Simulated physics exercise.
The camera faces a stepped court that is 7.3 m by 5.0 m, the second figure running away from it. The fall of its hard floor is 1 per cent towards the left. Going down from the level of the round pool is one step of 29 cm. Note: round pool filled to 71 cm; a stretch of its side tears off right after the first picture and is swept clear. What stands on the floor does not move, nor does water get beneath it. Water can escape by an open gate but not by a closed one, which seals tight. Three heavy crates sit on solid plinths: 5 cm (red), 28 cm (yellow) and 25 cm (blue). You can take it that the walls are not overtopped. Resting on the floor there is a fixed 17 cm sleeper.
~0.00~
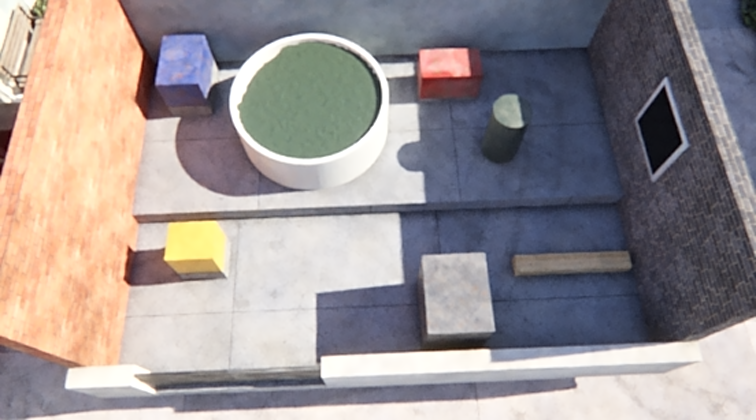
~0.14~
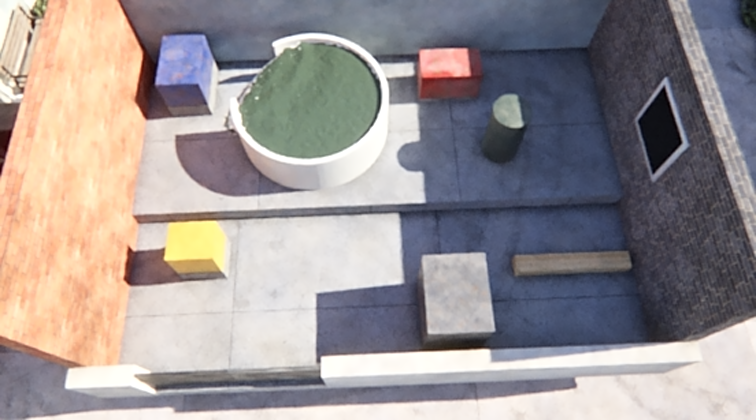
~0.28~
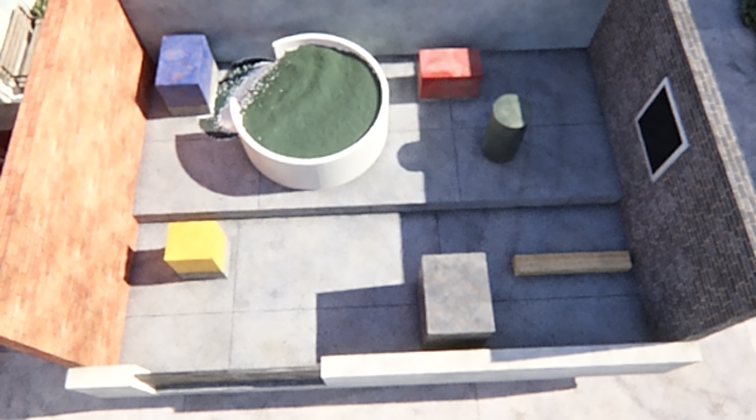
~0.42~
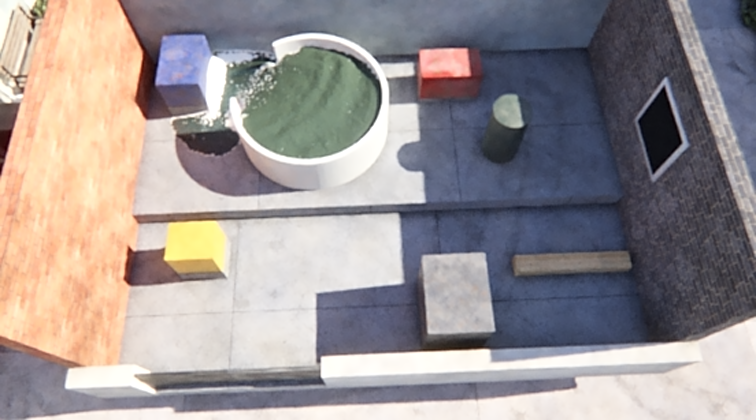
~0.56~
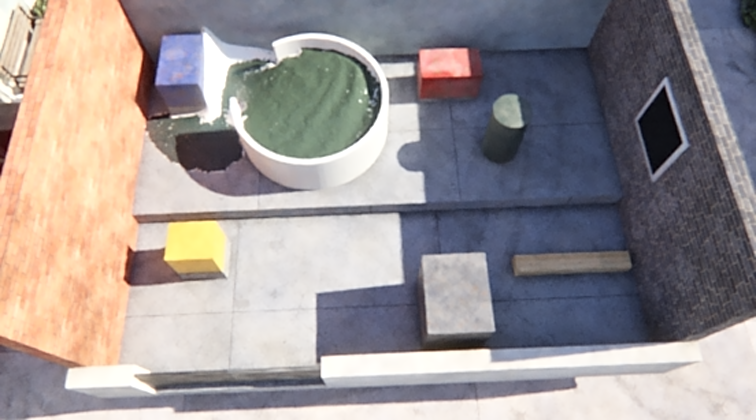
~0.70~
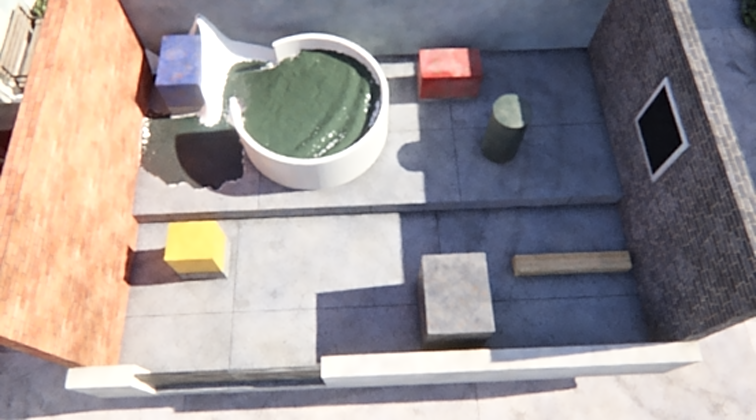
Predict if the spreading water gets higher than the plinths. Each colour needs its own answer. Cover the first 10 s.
I would say the red crate ends up wet, the yellow crate remains dry, the blue crate ends up wet.
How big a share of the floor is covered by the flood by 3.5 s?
Covered: Roughly 50 per cent.
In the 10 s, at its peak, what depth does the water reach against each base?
Measured in centimetres, that comes to red 17, yellow 22 and blue 77.
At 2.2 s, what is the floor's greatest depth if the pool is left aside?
Peak depth: Approx. 45 cm.
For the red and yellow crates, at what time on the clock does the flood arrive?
Arrival: Red 1.6 s, yellow 1.6 s.
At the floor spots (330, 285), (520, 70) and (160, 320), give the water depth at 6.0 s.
Approximately 5, 3 and 15 centimetres, going through them in turn.
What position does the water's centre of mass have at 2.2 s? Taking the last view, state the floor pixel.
The water is centred near (272, 130).
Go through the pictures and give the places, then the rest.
The first picture shows the round pool at (310, 99) is whole and still, 71 cm deep.
In the second picture, water pours out at (255, 90) and has run 0.6 m, to (277, 70); deepest outside 32 cm, 71 cm at the round pool's back.
In the third picture, the front is at (206, 125), 0.9 m from the gap at (255, 92); 1.0 m2 of floor is under water; 71 cm left at the back of the round pool.
In the fourth picture, the front is at (180, 126), 1.3 m from the gap at (255, 93); 1.5 m2 of floor is under water; 71 cm left at the back of the round pool.
In the fifth picture, the front is at (162, 66), 1.8 m from the gap at (255, 92); 2.0 m2 of floor is under water; 66 cm left at the back of the round pool.
In the sixth picture, the front is at (141, 160), 2.0 m from the gap at (255, 92); 2.3 m2 of floor is under water; 60 cm left at the back of the round pool.
After 1.4 s water covers 15 % of the floor and is deepest (62 cm) near (230, 69); red plinth not reached, yellow plinth not reached, blue plinth reached.
After 2.2 s water covers 30 % of the floor and is deepest (45 cm) near (217, 87); red plinth reached, yellow plinth reached, blue plinth reached.
After 3.5 s water covers 50 % of the floor and is deepest (33 cm) near (119, 362); red plinth reached, yellow plinth reached, blue plinth reached.
After 6.0 s water covers 80 % of the floor and is deepest (23 cm) near (228, 96); red plinth reached, yellow plinth reached, blue plinth reached.
After 10.0 s water covers 90 % of the floor and is deepest (19 cm) near (117, 375); highest at the red plinth 17 cm, highest at the yellow plinth 22 cm, highest at the blue plinth 77 cm.
